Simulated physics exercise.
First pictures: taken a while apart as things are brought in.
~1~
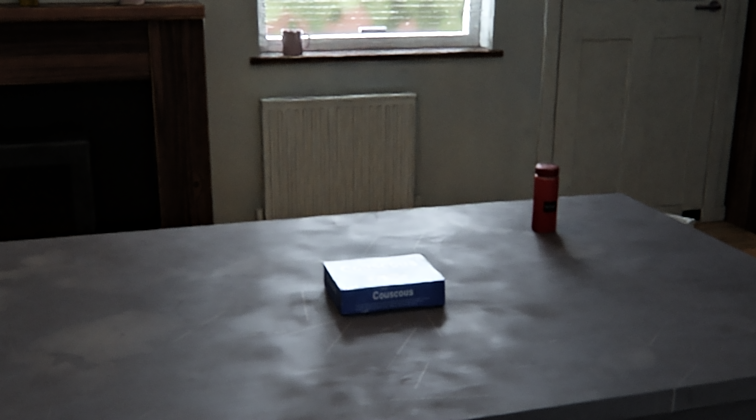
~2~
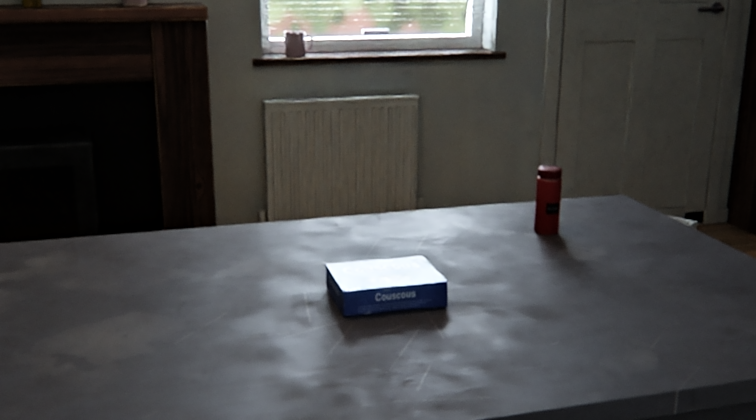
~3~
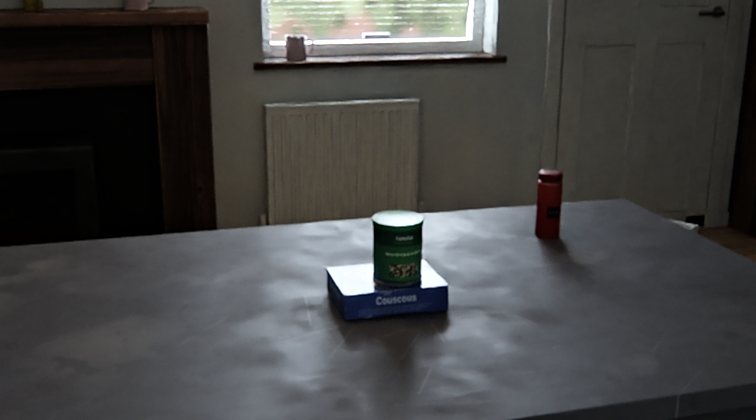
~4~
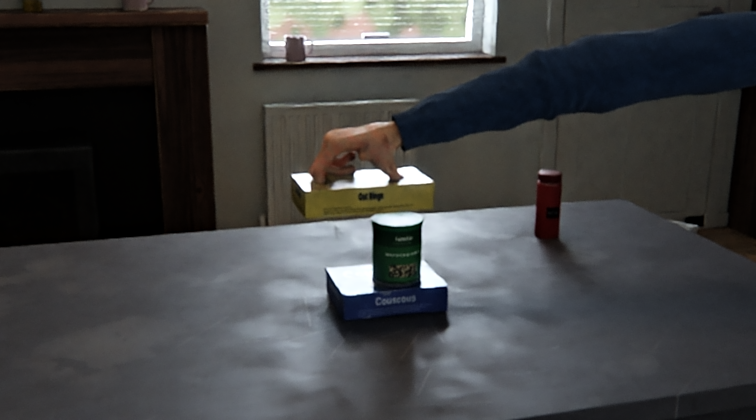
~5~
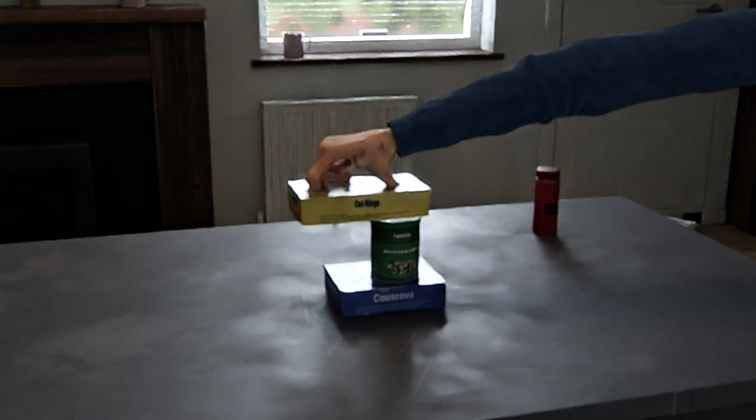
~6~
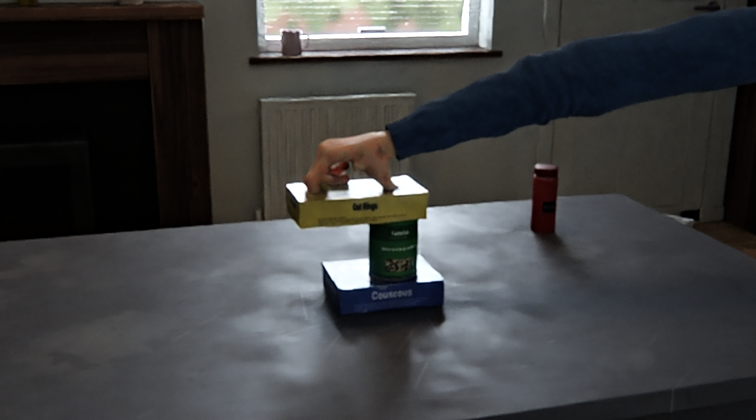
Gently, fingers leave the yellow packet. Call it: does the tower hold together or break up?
It breaks up.
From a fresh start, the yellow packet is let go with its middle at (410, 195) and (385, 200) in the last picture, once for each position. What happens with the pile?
First, it keeps its balance; second, it holds.
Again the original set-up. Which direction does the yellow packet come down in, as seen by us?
Its movement is toward the left.
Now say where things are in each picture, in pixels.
In the first picture, the last thing is not in view yet.
In the second picture, the last thing is not in view yet; red shaker (548, 200).
In the third picture, the last thing is not in view yet; blue packet (386, 288).
The fourth picture shows coming down; yellow packet (362, 192); green pot (397, 248).
The fifth picture shows coming down; yellow packet (358, 199); red shaker (546, 201).
The sixth picture shows in place under the hand; yellow packet (356, 202); blue packet (381, 283).
Then, 0.40 s after the last picture, yellow packet now fallen.
Then, 0.70 s after the last picture, things are still on the move.
At rest, fallen, yellow packet; the other 3 in place. Seen from the same camera at the end, yellow packet near (287, 277). The pile comes apart.
